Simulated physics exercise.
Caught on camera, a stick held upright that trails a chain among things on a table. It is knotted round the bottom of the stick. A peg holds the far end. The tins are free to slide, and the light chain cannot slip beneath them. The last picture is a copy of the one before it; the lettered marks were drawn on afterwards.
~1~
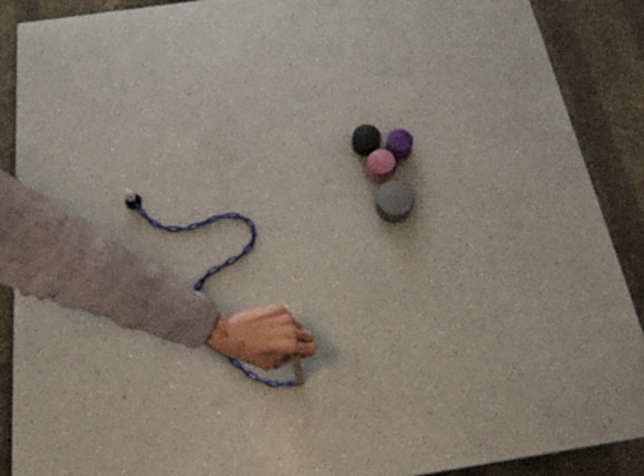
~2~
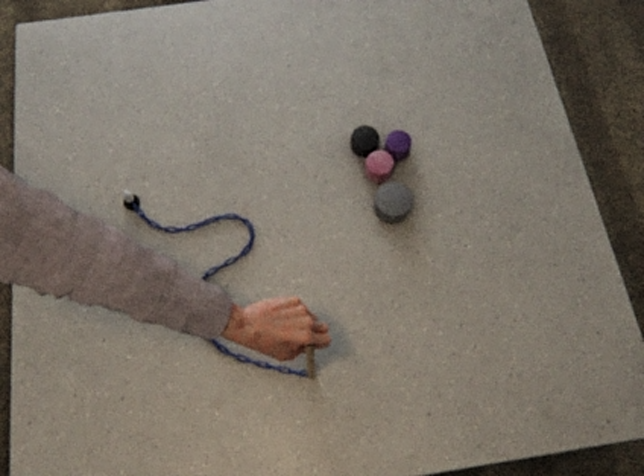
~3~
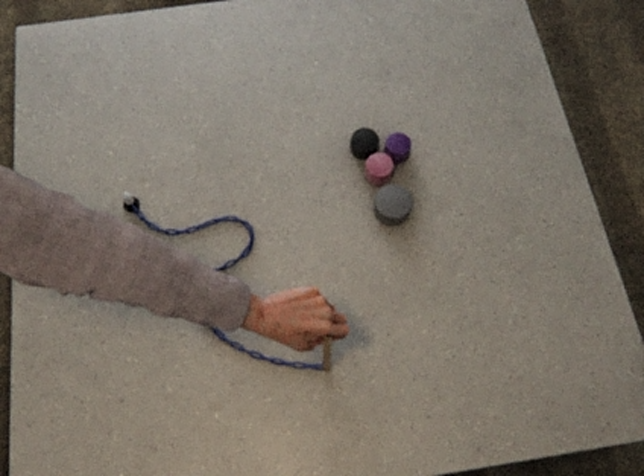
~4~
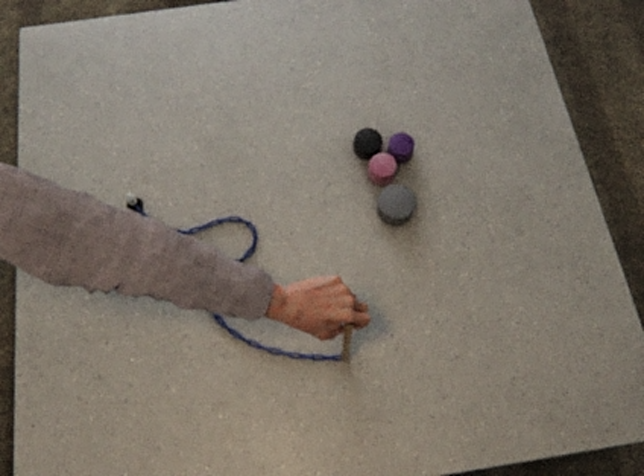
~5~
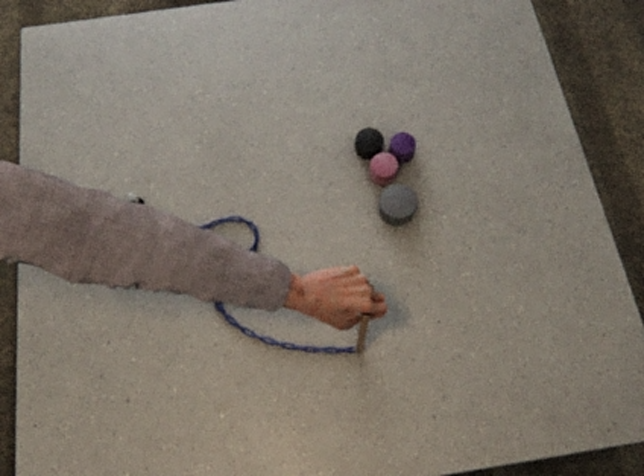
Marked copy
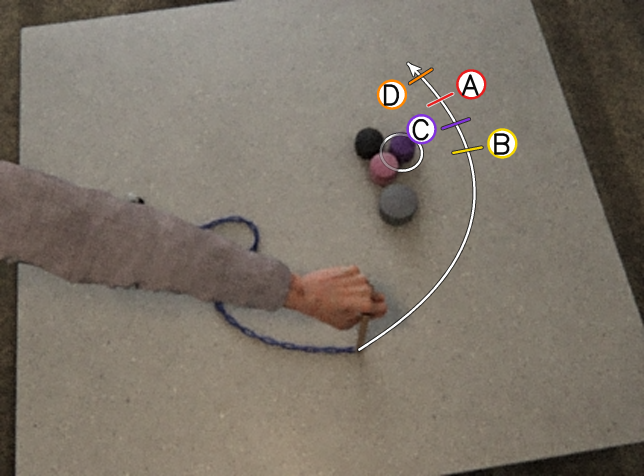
Hand sliding an upright stick rightward across a table, trailing a blue chain, while four small tins sit still above.
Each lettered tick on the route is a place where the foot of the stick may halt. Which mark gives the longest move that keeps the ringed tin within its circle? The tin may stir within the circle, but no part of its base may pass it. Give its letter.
Stop at A.
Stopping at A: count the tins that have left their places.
Three.
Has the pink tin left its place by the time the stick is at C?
Yes.
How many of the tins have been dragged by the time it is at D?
Four.
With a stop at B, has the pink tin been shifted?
No.
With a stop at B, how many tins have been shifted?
By then, none.
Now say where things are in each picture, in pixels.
The first frame shows purple tin (399, 145); black tin (366, 140); pink tin (381, 166).
The second frame shows pink tin (379, 167); peg (130, 199).
The third frame shows grey tin (393, 205); purple tin (398, 148).
The fourth frame shows black tin (368, 144); pink tin (382, 170).
The fifth frame shows grey tin (397, 205); purple tin (402, 148).
On the copy, A at (440, 100); B at (467, 150); C at (456, 124); D at (421, 76); the ring at (401, 152); the route from (359, 350) via (474, 208) to (408, 63).
On A. First, foot of the stick (447, 274); purple tin (402, 148).
Then, foot of the stick (473, 177); purple tin (402, 148).
Finally, foot of the stick (440, 100); grey tin (377, 172); purple tin (402, 148); black tin (360, 124); pink tin (373, 144); the purple tin is still in its ring.
By contrast, B is safe but short; C is safe but short; D drags the ringed tin to (392, 136).
